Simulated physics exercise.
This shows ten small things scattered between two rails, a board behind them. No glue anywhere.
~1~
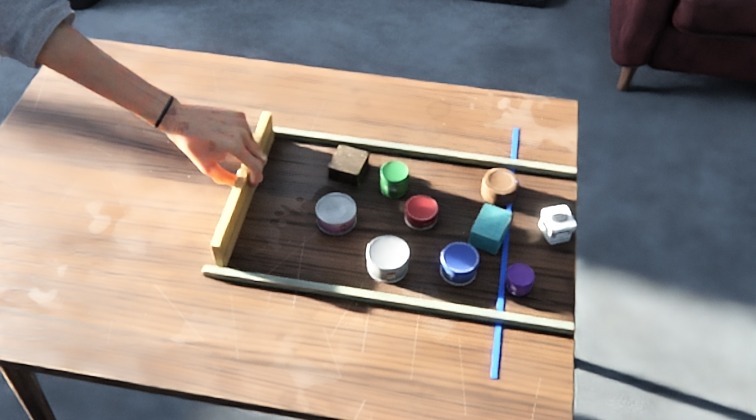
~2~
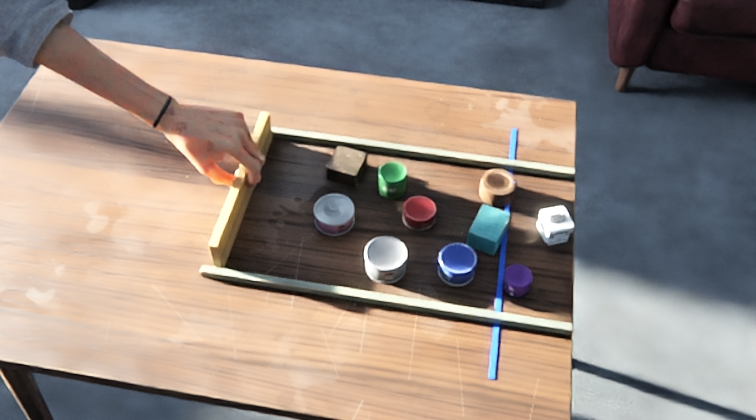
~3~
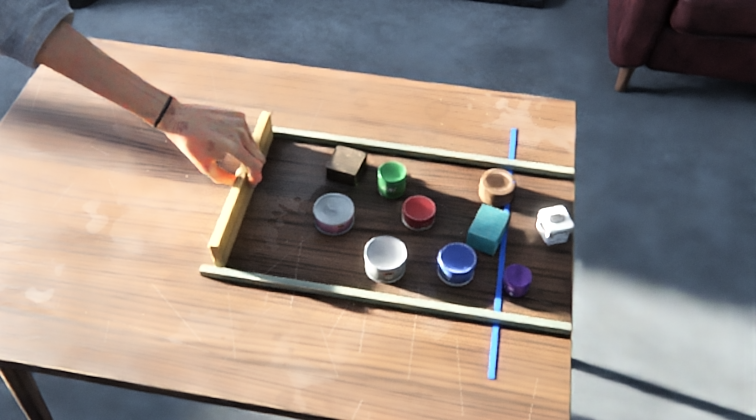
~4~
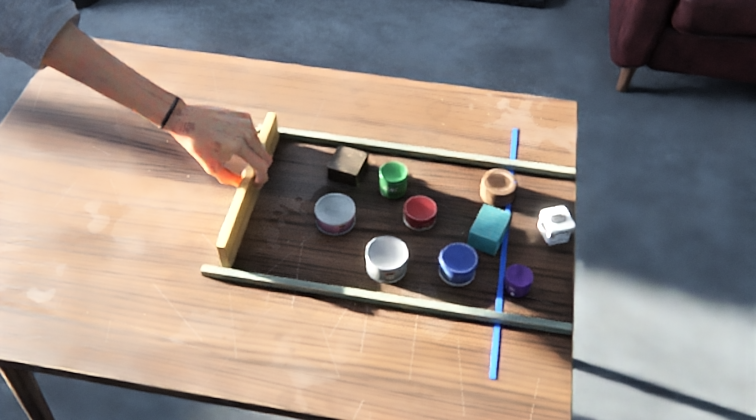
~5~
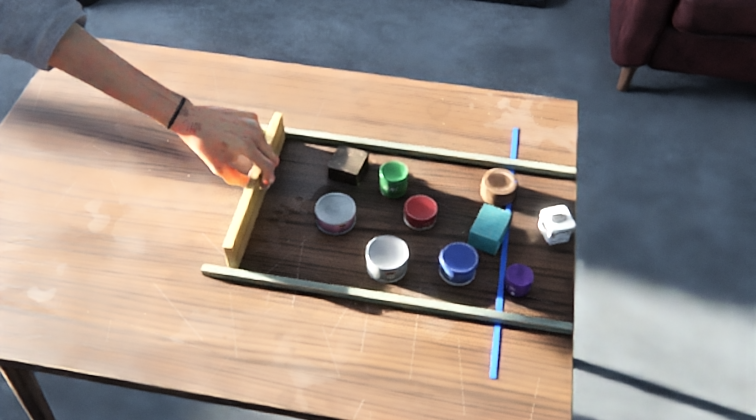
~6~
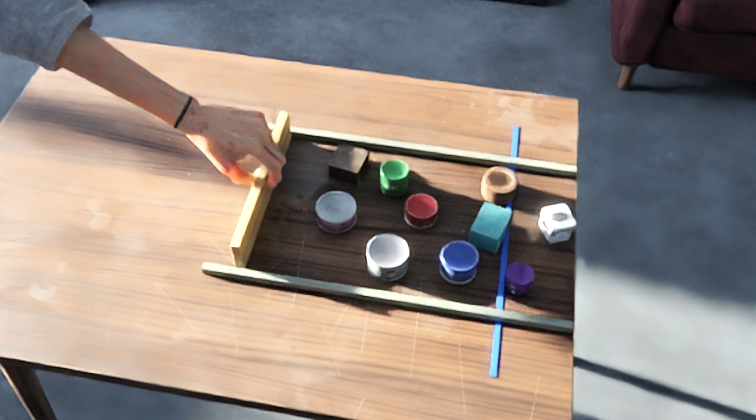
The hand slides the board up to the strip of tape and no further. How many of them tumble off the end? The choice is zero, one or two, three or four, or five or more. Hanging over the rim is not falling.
The number that fall off is one or two.
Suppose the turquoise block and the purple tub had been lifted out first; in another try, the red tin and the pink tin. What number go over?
It would be 0 and 0.
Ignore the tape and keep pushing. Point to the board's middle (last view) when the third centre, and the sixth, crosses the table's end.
Near (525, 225) and (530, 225).
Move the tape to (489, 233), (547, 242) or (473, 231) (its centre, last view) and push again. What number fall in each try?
Down on the floor: 0, 6 and 0.
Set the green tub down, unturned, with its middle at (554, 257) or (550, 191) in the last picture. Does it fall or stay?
Place by place, it falls; comes down.
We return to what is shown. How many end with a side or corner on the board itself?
That makes 4.
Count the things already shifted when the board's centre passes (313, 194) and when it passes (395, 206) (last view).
The counts are 0 and 5.
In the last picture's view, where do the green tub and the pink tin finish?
About (557, 205), and the other about (526, 247).
Soon after, none off yet; white case at rest near (556, 224); purple tub at rest near (519, 279); brown lid at rest near (500, 186).
Then, none off yet; white case at rest near (556, 224); purple tub at rest near (519, 279); brown lid moved a little near (514, 186).
At rest, the number that fall off is one or two; fallen, white case.
